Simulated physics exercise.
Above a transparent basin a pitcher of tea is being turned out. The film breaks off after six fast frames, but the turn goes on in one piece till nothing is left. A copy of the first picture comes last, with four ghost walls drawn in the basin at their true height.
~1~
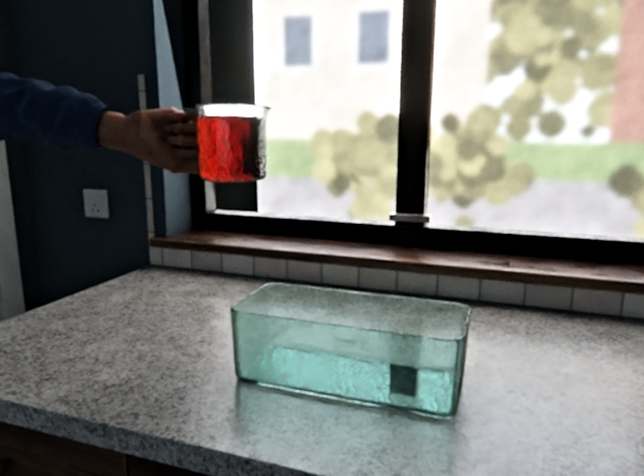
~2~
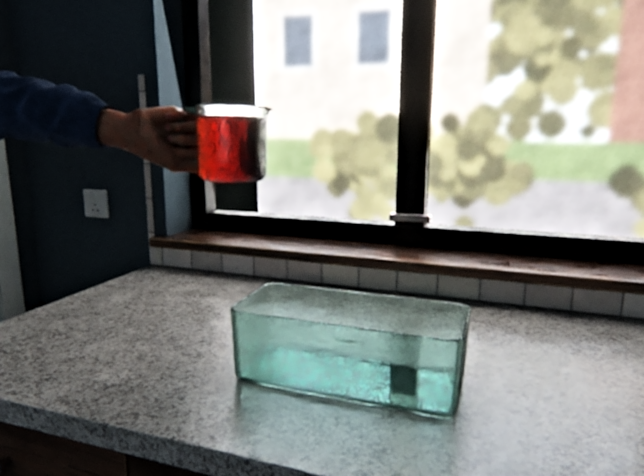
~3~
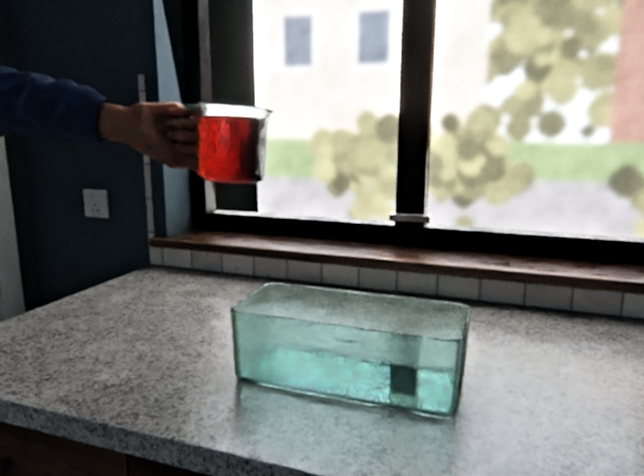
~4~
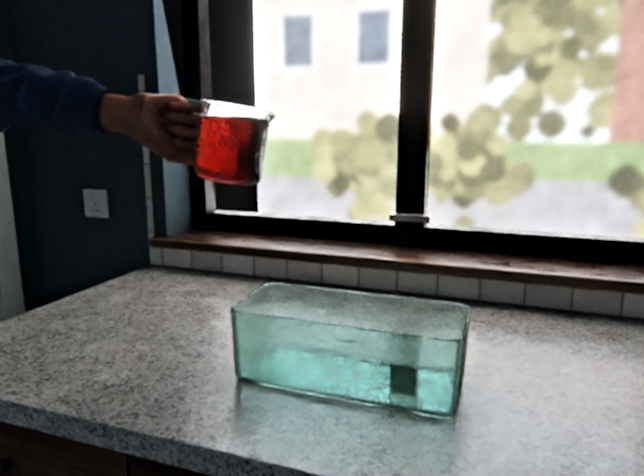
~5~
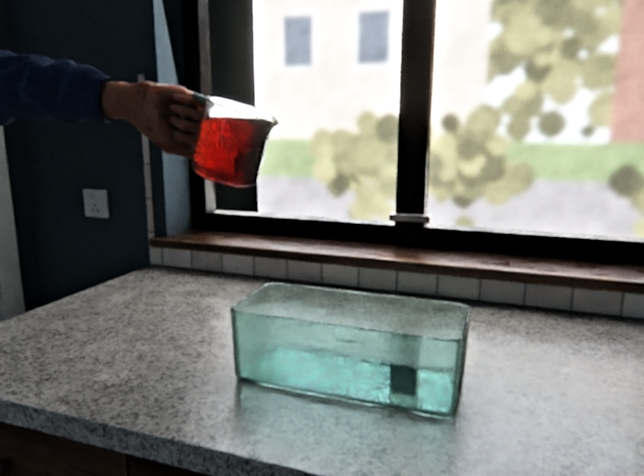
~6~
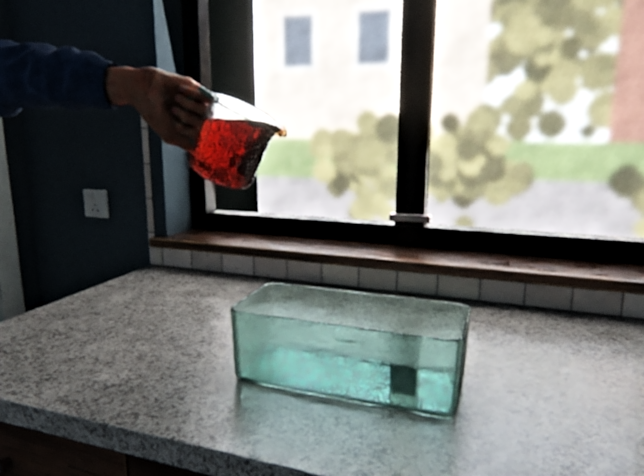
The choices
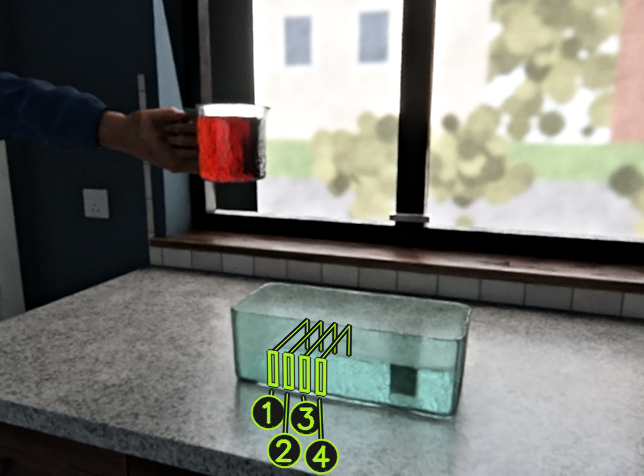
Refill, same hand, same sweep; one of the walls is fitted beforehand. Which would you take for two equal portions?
4.
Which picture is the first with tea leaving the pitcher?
In picture 6.
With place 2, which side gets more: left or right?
More ends on the right.
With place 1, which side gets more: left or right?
The right one.
In lime, 1 at (271, 390); 2 at (287, 393); 3 at (303, 396); 4 at (319, 399).
For place 1, about 4 % ends left of the wall and 93 % right of it; 3 % is lost outside.
For place 2, about 7 % ends left of the wall and 91 % right of it; 3 % is lost outside.
For place 3, about 24 % ends left of the wall and 72 % right of it; 3 % is lost outside.
For place 4, about 52 % ends left of the wall and 44 % right of it; 4 % is lost outside.
